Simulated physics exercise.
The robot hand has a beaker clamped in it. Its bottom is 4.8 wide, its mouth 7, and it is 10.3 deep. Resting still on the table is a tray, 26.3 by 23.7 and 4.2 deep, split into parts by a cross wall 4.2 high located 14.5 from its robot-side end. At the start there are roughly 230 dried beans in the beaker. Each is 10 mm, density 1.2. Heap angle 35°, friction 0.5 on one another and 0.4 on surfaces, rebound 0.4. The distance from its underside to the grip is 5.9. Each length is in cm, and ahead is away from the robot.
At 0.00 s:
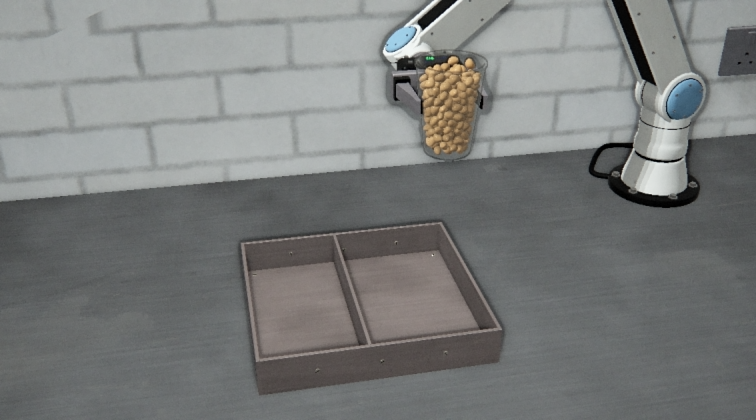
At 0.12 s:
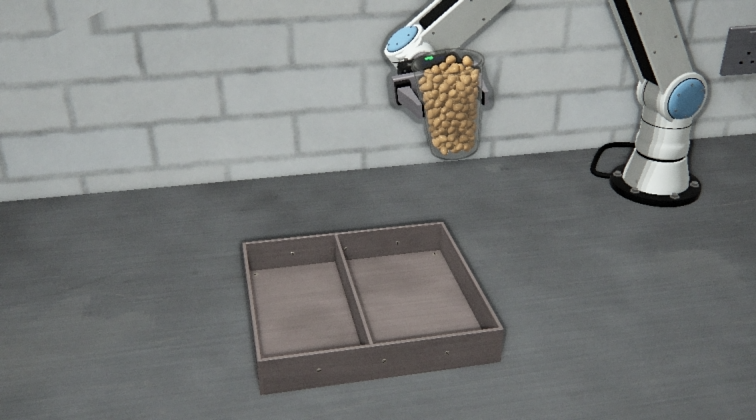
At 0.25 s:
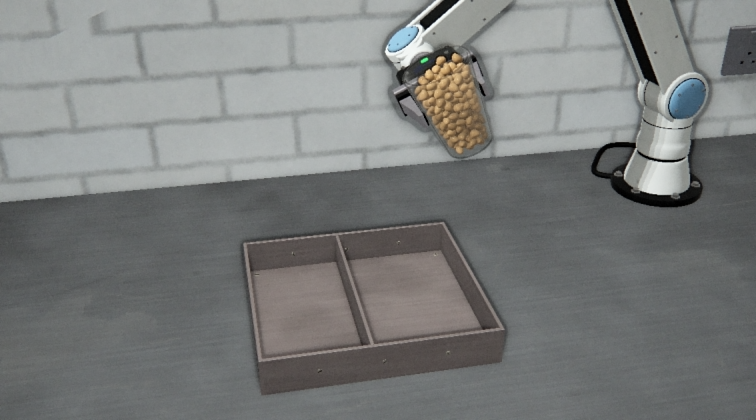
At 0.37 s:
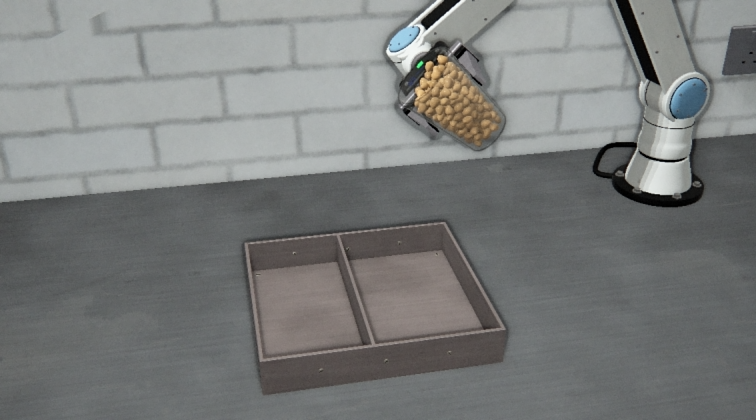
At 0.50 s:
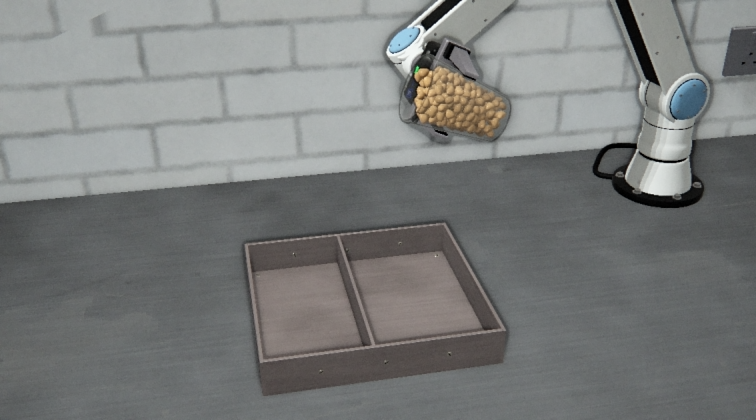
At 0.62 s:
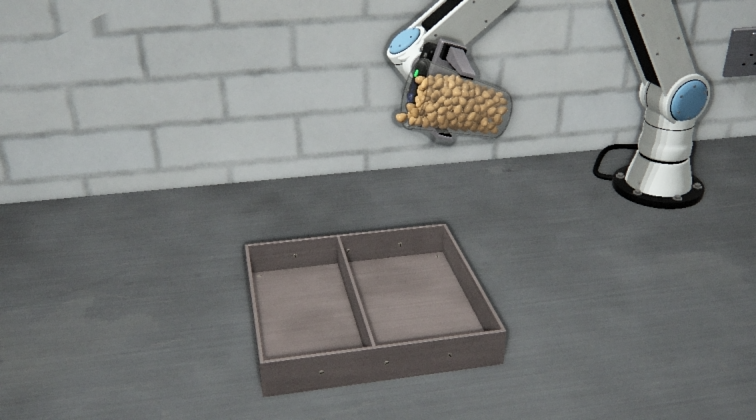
Robot arm tilting a clear beaker packed with tan beans toward the left above an empty two-part tray on a grey table.
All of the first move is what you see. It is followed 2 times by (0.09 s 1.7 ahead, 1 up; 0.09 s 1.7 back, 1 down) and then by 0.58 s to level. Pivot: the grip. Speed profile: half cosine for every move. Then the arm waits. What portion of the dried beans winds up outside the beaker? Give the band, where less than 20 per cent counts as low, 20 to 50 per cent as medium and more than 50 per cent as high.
Medium.
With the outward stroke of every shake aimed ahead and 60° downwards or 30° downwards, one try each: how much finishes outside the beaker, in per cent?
You'd get some 10 per cent with the first setting and some 15 per cent with the second.
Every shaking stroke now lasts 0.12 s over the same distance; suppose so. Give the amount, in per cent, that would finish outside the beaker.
Then about 20 per cent.
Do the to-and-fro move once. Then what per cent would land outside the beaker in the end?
That would give close to 20 percent.
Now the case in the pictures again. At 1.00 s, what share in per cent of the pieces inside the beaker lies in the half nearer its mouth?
60 %.
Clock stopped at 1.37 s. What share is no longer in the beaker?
By then about 35 % is out.
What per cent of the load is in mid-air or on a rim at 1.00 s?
About 15 %.
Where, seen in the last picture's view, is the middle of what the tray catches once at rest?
Approximately (344, 312) in pixels.
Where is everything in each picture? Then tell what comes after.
In the first picture, beaker middle at (449, 108), level; upper third of the load around (451, 84), from x 425 to 475, top at y 60; 234 in the beaker.
In the second picture, beaker middle at (451, 108), tilted 7° forward; upper third of the load around (452, 84), from x 425 to 475, top at y 60.
In the third picture, beaker middle at (454, 107), tilted 25° forward; upper third of the load around (450, 86), from x 420 to 485, top at y 60.
In the fourth picture, beaker middle at (457, 105), tilted 47° forward; upper third of the load around (449, 86), from x 420 to 495, top at y 60.
In the fifth picture, beaker middle at (459, 105), tilted 65° forward; upper third of the load around (448, 89), from x 420 to 500, top at y 70.
In the sixth picture, beaker middle at (459, 105), tilted 72° forward; upper third of the load around (451, 92), from x 400 to 505, top at y 80; 234 in the beaker.
After 1.00 s, tilted 72° forward, highest piece 28 above the table; 163 in the beaker, 23 in the far-side part, 13 in the robot-side part, 35 in flight or on a rim.
After 1.37 s, tilted 17° forward, highest piece 30 above the table; 149 in the beaker, 47 in the far-side part, 37 in the robot-side part, 1 in flight or on a rim.
After 1.76 s, level, highest piece 30 above the table; 149 in the beaker, 47 in the far-side part, 38 in the robot-side part.
After 2.81 s, level, highest piece 30 above the table; 149 in the beaker, 47 in the far-side part, 38 in the robot-side part.
At rest, 149 in the beaker, 47 in the far-side part, 38 in the robot-side part. That is 36 % outside the beaker.
